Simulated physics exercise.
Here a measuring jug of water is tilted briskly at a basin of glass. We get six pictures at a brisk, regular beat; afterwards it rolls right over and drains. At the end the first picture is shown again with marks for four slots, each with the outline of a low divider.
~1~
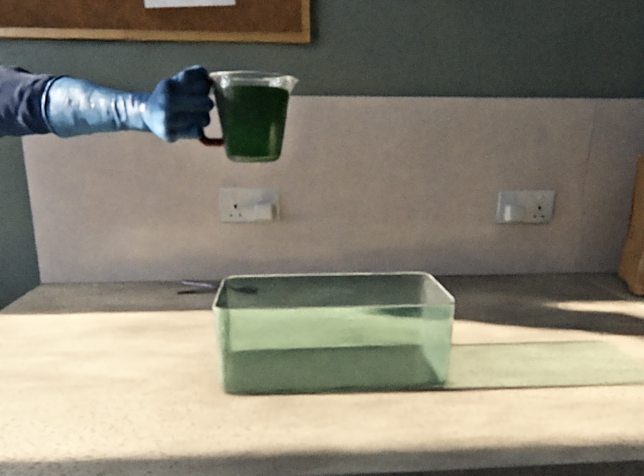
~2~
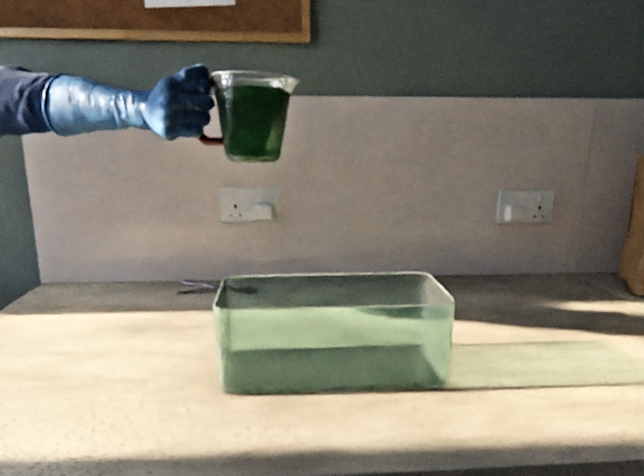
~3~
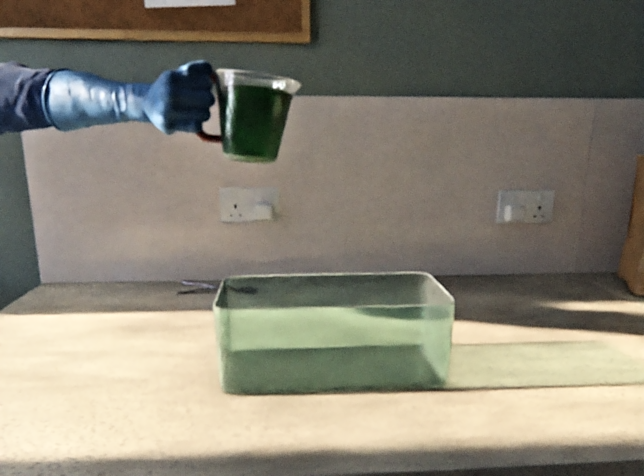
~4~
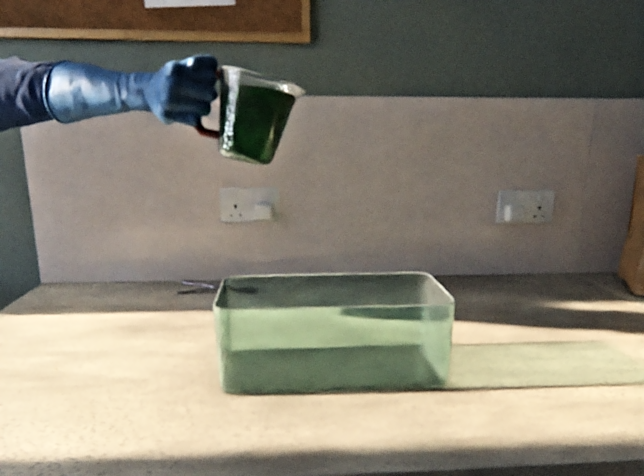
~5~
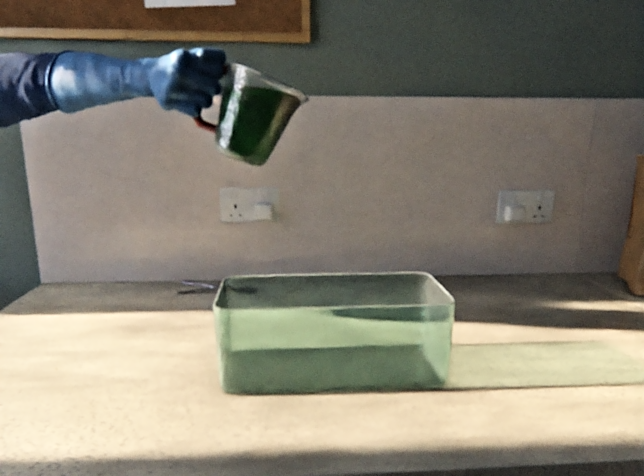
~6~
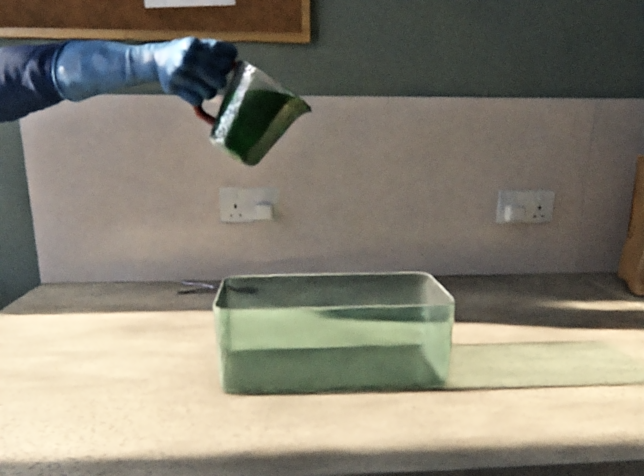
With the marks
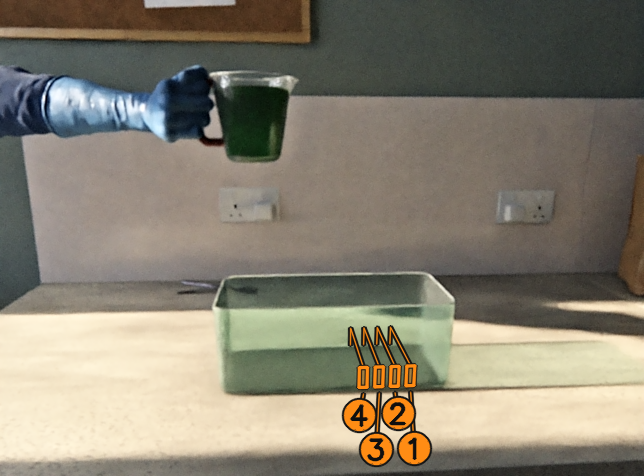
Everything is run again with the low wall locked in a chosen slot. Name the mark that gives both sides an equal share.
Slot 3 does it best.
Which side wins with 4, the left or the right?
The right one.
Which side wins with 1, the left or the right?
The left one.
In orange, 1 at (410, 391); 2 at (395, 392); 3 at (379, 393); 4 at (363, 393).
If 1 is chosen, about 82 % ends left of the wall and 13 % right of it; 5 % is lost outside.
If 2 is chosen, about 84 % ends left of the wall and 11 % right of it; 5 % is lost outside.
If 3 is chosen, about 43 % ends left of the wall and 55 % right of it; 3 % is lost outside.
If 4 is chosen, about 13 % ends left of the wall and 83 % right of it; 3 % is lost outside.
